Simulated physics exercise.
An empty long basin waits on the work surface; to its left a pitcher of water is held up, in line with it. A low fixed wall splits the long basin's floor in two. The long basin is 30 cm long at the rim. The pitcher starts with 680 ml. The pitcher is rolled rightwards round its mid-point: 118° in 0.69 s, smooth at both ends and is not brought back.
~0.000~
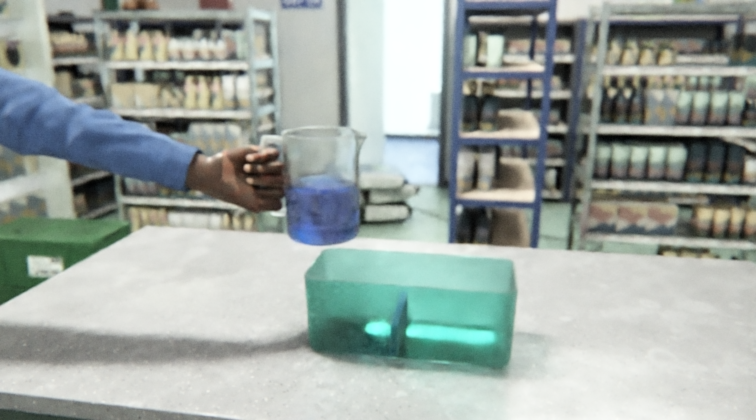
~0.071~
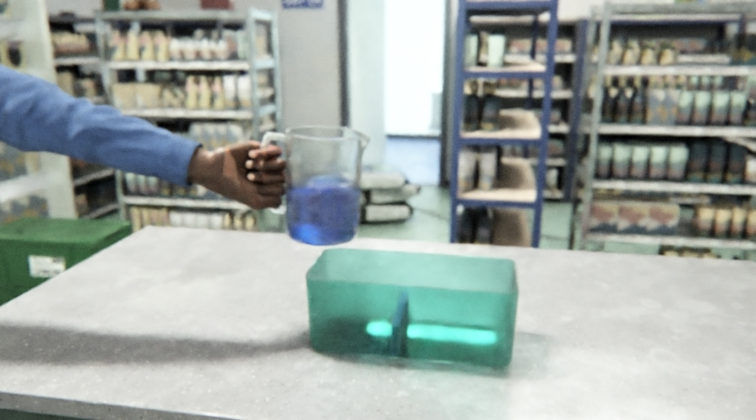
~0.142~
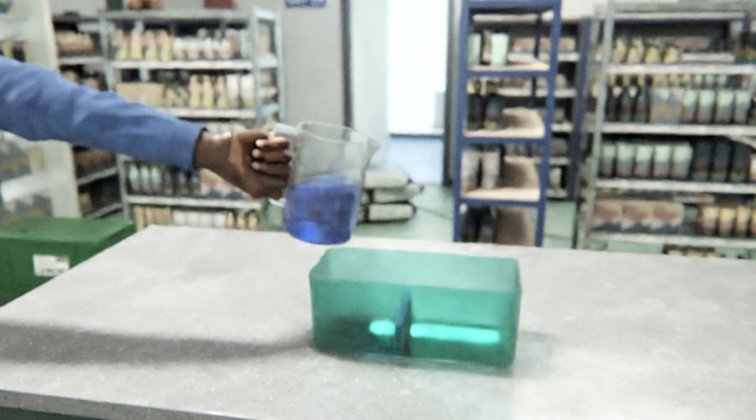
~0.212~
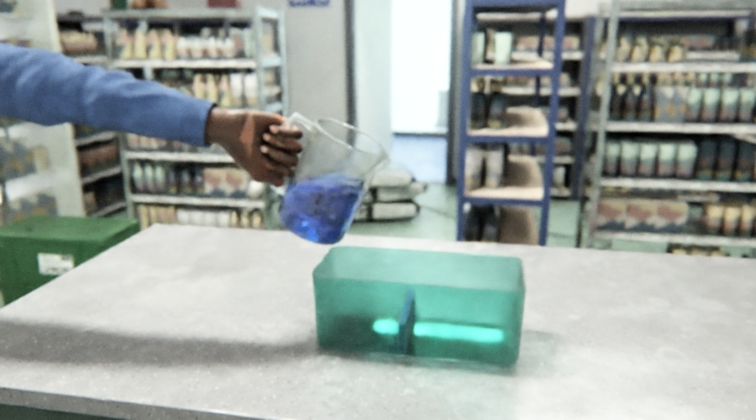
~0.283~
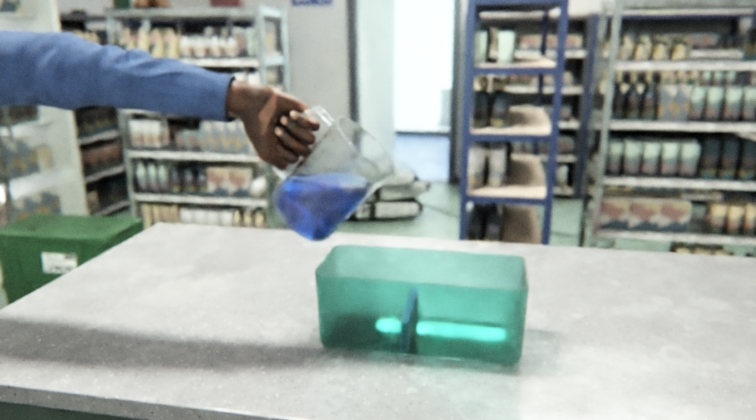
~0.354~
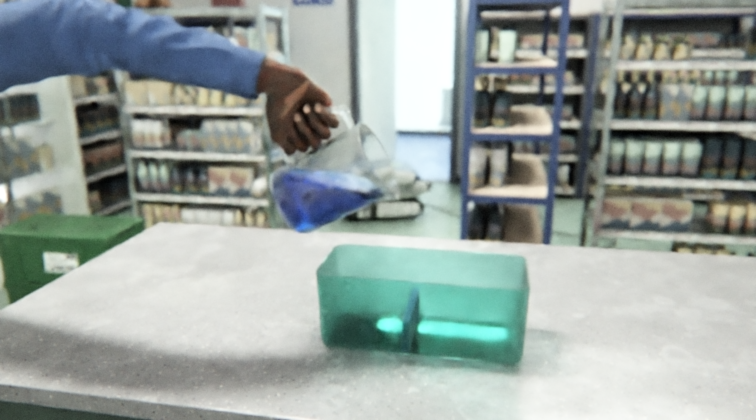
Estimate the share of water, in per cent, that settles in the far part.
The far part has some 54 per cent.
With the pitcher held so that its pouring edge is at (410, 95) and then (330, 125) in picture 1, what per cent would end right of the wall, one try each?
First 80, then 5 per cent.
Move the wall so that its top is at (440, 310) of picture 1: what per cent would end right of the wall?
Then about 5 per cent.
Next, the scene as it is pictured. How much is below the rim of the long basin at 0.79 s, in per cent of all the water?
Some 82 per cent.
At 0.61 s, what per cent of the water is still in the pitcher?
Some 58 per cent.
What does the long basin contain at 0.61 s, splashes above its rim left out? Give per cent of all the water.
About 20 per cent.
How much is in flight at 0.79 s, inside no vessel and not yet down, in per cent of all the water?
About 7 per cent.
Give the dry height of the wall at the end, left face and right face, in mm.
Some 30 mm on the left and 32 mm on the right.
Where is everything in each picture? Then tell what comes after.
The first picture shows tilt 0°; pouring edge (367, 135); surface from (290, 181) to (357, 184); the long basin's rim runs from (314, 263) to (516, 276); the wall's top is at (399, 308).
The second picture shows tilt 3°; pouring edge (371, 138); surface from (291, 182) to (358, 183).
The third picture shows tilt 12°; pouring edge (381, 145); surface from (293, 183) to (362, 183).
The fourth picture shows tilt 25°; pouring edge (392, 159); surface from (291, 185) to (367, 184).
The fifth picture shows tilt 43°; pouring edge (400, 177); surface from (284, 182) to (374, 185).
The sixth picture shows tilt 61°; pouring edge (399, 199); surface from (277, 170) to (383, 192).
Then, 0.61 s in, the tilt is 114° and 58 per cent is still to pour, 9 is left of the wall and 12 right of it.
Then, 0.79 s in, the tilt is 118° and 10 per cent is still to pour, 35 is left of the wall and 48 right of it.
Then, 0.98 s in, the tilt is 118° and 0 per cent is still to pour, 44 is left of the wall and 54 right of it.
Then, 1.19 s in, the tilt is 118° and 0 per cent is still to pour, 45 is left of the wall and 54 right of it.
Finally, 45 per cent lies left of the wall, 54 right of it and 0 outside.
